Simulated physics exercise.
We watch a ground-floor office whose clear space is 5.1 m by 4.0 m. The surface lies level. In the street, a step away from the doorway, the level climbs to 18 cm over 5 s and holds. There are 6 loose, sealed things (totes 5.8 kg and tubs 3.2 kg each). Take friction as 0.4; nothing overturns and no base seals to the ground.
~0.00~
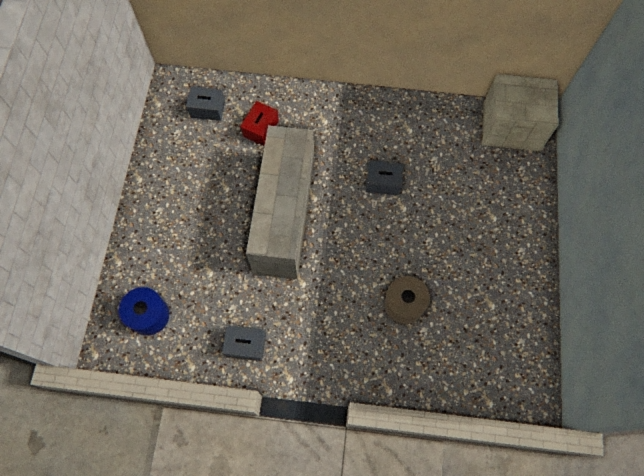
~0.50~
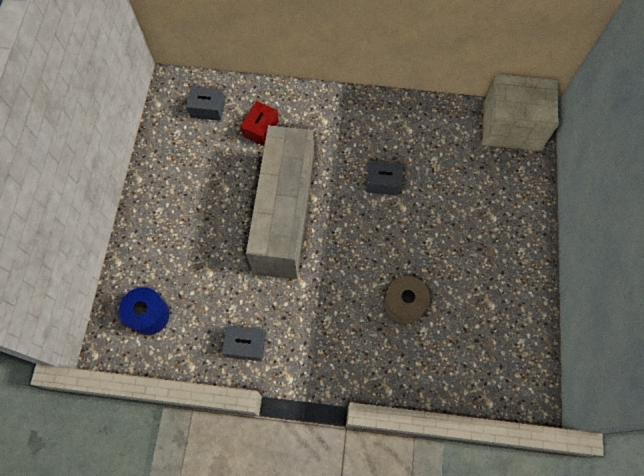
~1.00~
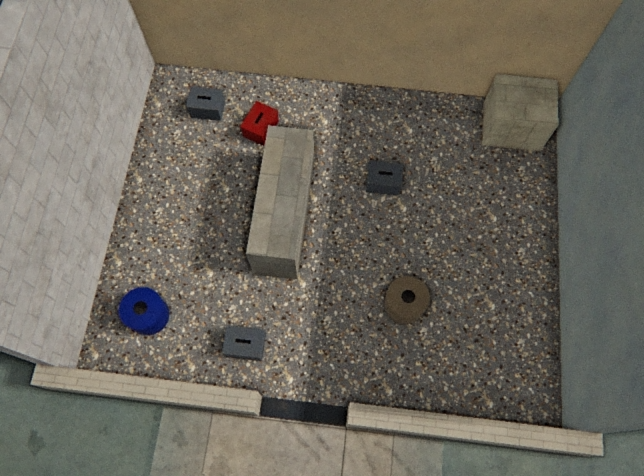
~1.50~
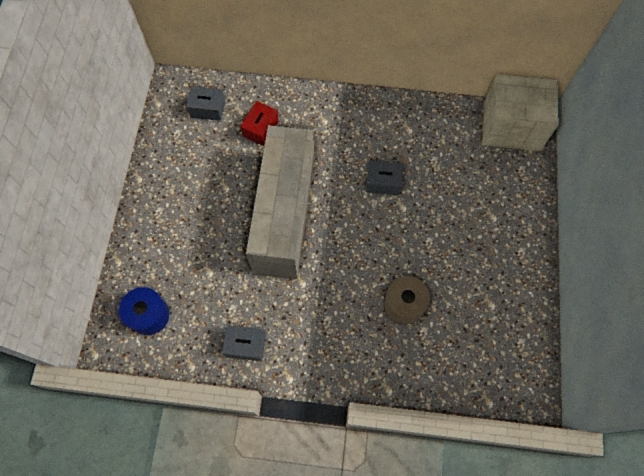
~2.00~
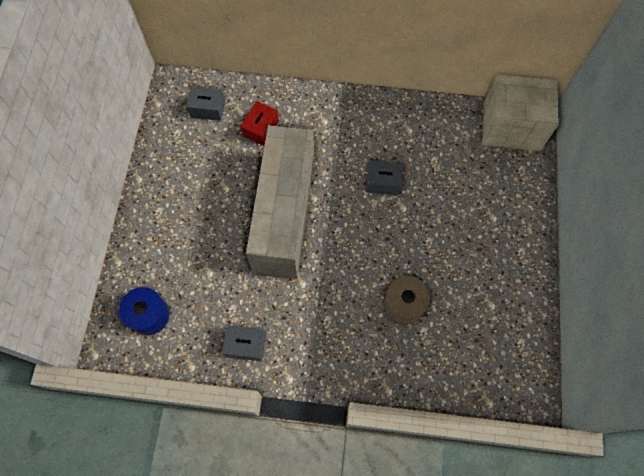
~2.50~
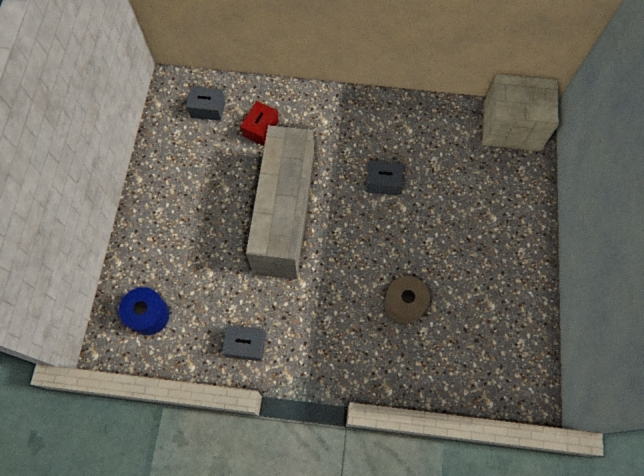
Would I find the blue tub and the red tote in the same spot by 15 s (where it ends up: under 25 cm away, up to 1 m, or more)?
Blue tub moves a short way; red tote is nudged along.
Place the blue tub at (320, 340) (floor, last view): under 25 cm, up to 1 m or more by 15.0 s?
It travels far.
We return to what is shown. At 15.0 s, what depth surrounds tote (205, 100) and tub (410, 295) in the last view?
Roughly 7 and 5 cm.
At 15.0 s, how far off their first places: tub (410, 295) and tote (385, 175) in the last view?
In that order: 100 cm, 200 cm.
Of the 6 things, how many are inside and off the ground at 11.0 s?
3 of them.
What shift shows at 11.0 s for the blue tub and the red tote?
Roughly 10 and 0 cm by then.
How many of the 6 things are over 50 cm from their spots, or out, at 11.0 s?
By then 3.
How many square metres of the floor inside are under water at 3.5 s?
About 1.5 m2.
After 3.5 s the blue tub is near (141, 308), 0.0 m from its start, aground; the red tote is near (259, 118), 0.0 m from its start, aground; 0 afloat.
After 6.8 s the blue tub is near (139, 309), 0.0 m from its start, aground; the red tote is near (259, 118), 0.0 m from its start, aground; 0 afloat.
After 11.0 s the blue tub is near (152, 302), 0.1 m from its start, afloat; the red tote is near (259, 118), 0.0 m from its start, aground; 3 afloat.
After 15.0 s the blue tub is near (118, 350), 0.5 m from its start, afloat; the red tote is near (299, 122), 0.5 m from its start, afloat; 5 afloat.
